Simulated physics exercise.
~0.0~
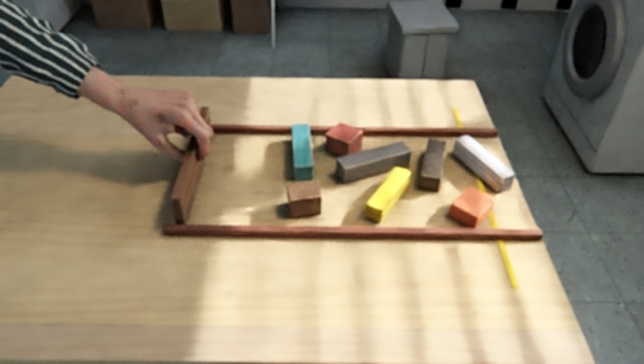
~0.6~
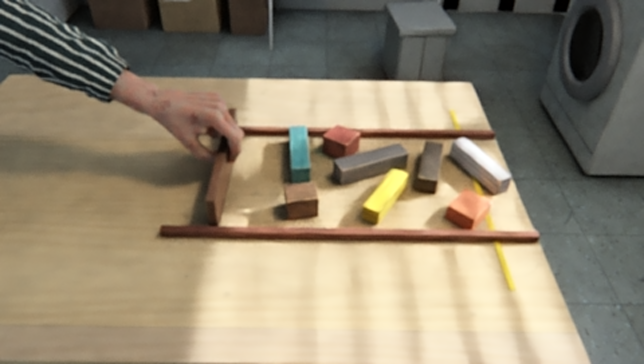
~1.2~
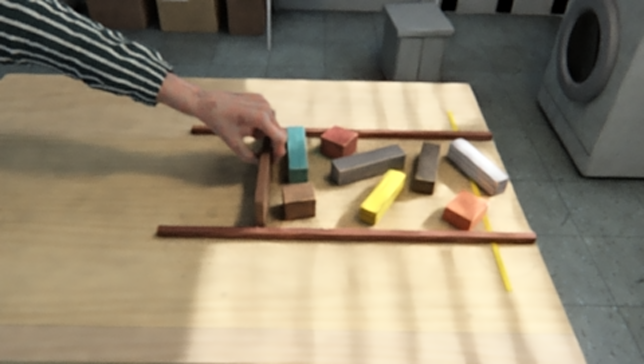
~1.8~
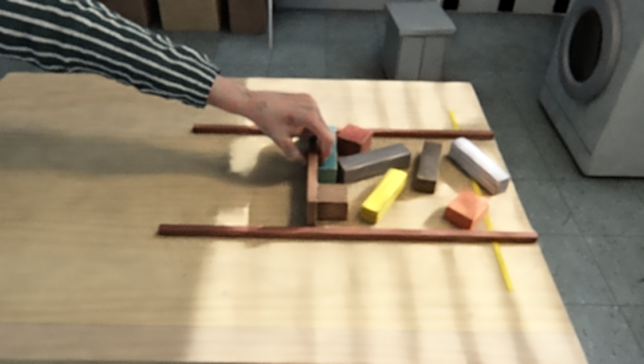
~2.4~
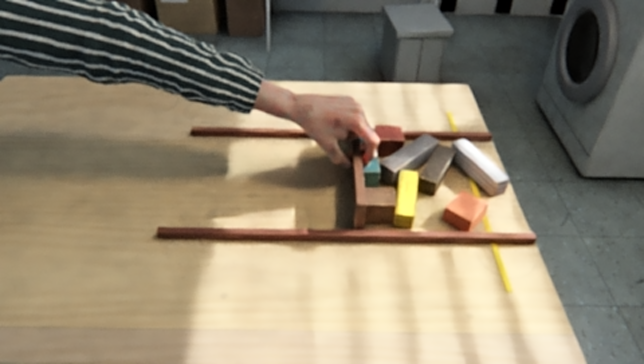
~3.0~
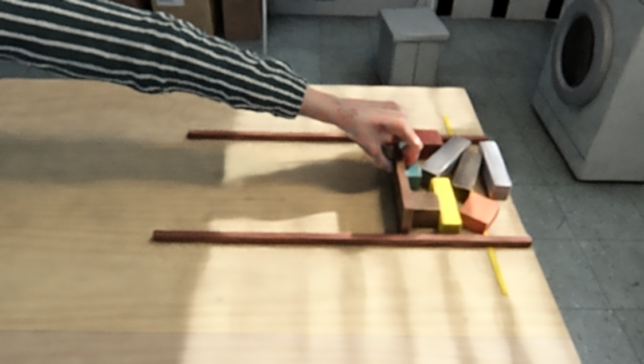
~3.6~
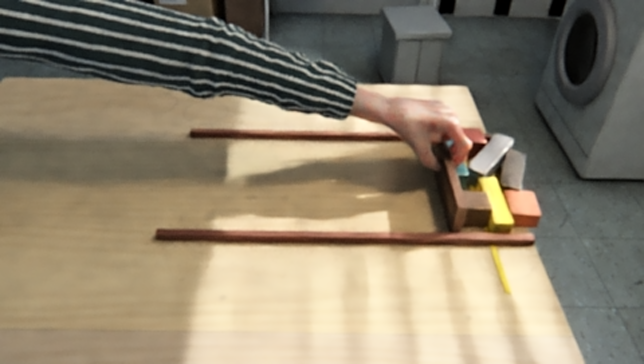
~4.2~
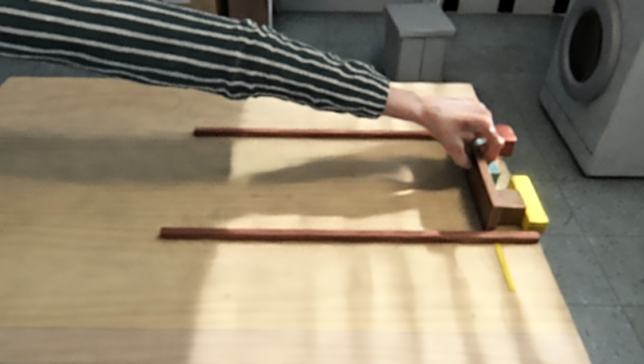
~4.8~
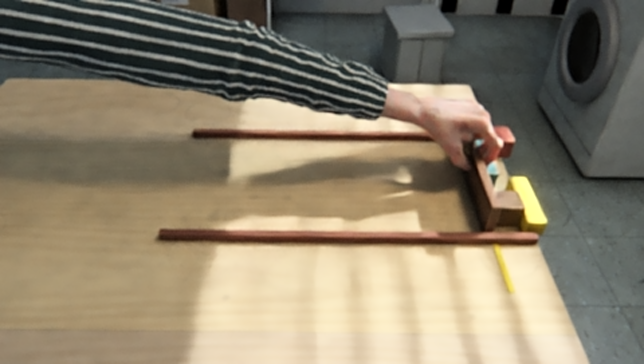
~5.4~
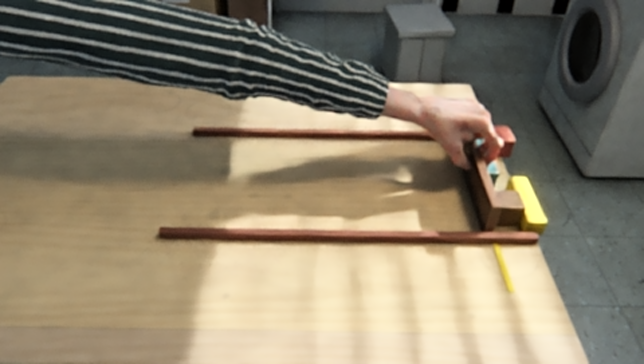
On a wooden table between two thin rails, a hand in a striped sleeve slid an upright board to the right, gathering scattered coloured blocks and pushing them toward the edge, where four dropped off while the yellow, red, brown and teal ones stayed.
